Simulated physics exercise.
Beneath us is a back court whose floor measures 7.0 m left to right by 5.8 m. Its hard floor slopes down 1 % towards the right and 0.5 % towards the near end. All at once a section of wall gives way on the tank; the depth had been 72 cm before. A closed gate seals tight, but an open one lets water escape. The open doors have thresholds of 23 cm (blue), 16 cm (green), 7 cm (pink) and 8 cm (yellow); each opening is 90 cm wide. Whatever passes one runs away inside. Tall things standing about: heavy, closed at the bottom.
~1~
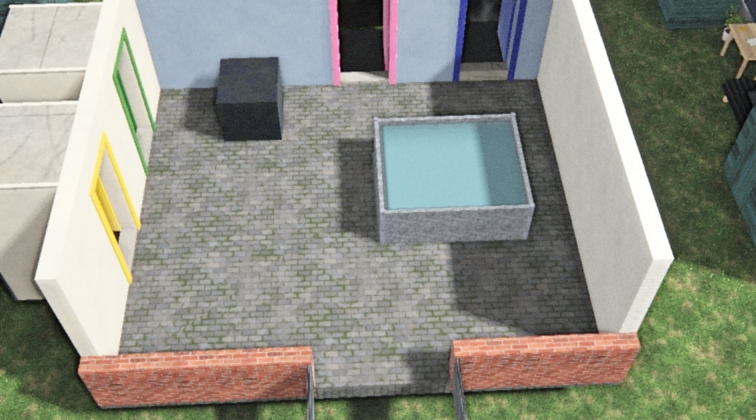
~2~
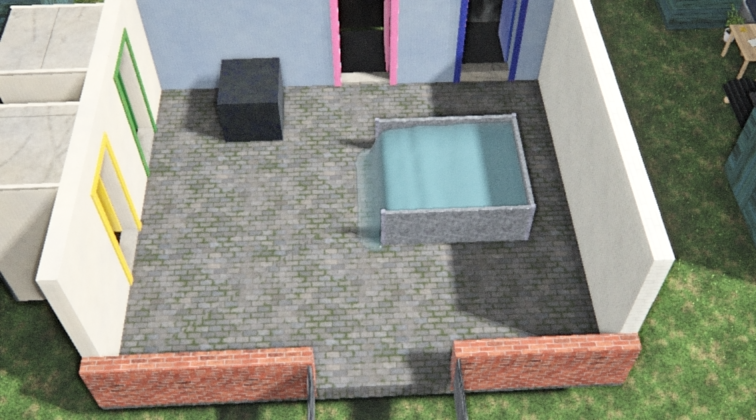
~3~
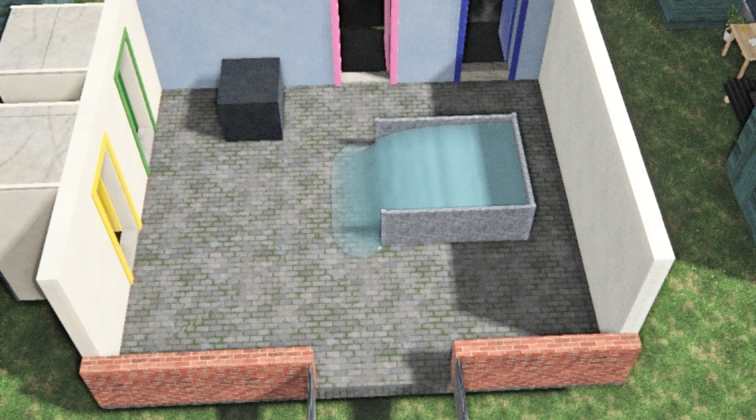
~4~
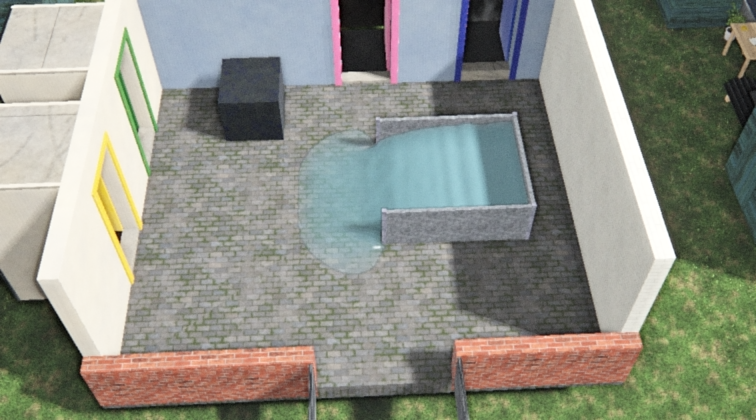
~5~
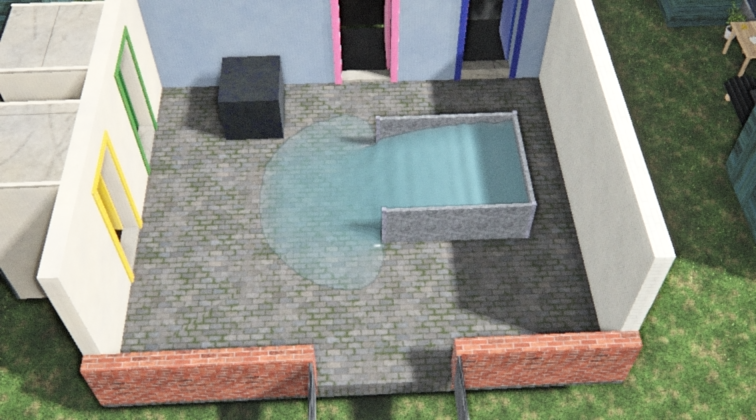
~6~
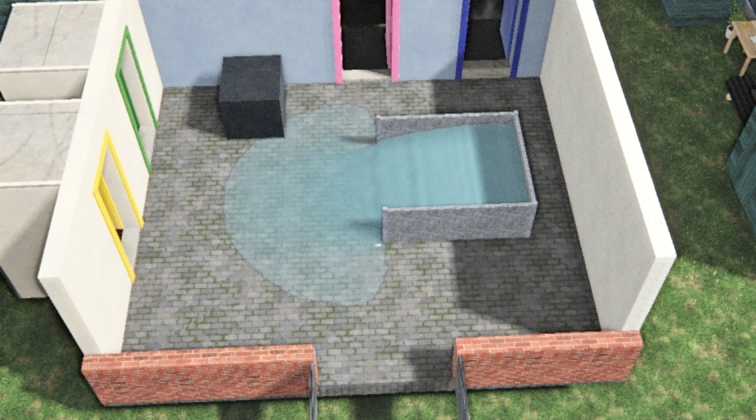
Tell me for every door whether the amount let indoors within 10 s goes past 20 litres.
My prediction: At the blue door the amount will not overshoot the limit. At the green door the amount will overshoot the limit. At the pink door the amount will not overshoot the limit. At the yellow door the amount will overshoot the limit.
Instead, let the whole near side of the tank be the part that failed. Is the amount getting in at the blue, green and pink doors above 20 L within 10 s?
Door by door - blue: Within bounds, green: Within bounds, pink: Within bounds.
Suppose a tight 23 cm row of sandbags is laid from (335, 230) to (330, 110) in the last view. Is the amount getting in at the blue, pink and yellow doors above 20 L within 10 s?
Result - blue: No, not exceeded, pink: Yes, exceeded, yellow: Yes, exceeded.
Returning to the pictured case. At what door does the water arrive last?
Result: Blue door.
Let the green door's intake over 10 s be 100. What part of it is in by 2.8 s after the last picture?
Some 85 per cent by then.
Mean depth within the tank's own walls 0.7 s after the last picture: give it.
39 cm.
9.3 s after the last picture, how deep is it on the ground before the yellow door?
Around 4.0 cm there.
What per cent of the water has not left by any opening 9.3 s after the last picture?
About 80 percent of the water remains.
Then, 0.7 s after the last picture water covers 45 % of the floor and is deepest (30 cm) near (379, 214); blue door not reached, green door 22 cm at the sill, 0 L in, pink door not reached, yellow door 15 cm at the sill, 7 L in.
Then, 1.5 s after the last picture water covers 50 % of the floor and is deepest (34 cm) near (152, 163); blue door not reached, green door 31 cm at the sill, 36 L in, pink door 4 cm at the sill, 0 L in, yellow door 27 cm at the sill, 83 L in.
Then, 2.8 s after the last picture water covers 65 % of the floor and is deepest (28 cm) near (118, 377); blue door not reached, green door 22 cm at the sill, 112 L in, pink door 4 cm at the sill, 0 L in, yellow door 20 cm at the sill, 199 L in.
Then, 5.3 s after the last picture water covers 90 % of the floor and is deepest (15 cm) near (120, 366); blue door 2 cm at the sill, 0 L in, green door 6 cm at the sill, 129 L in, pink door 4 cm at the sill, 0 L in, yellow door 12 cm at the sill, 256 L in.
Then, 9.3 s after the last picture water covers 95 % of the floor and is deepest (17 cm) near (525, 349); blue door 9 cm at the sill, 0 L in, green door 4 cm at the sill, 129 L in, pink door 6 cm at the sill, 0 L in, yellow door 4 cm at the sill, 263 L in.
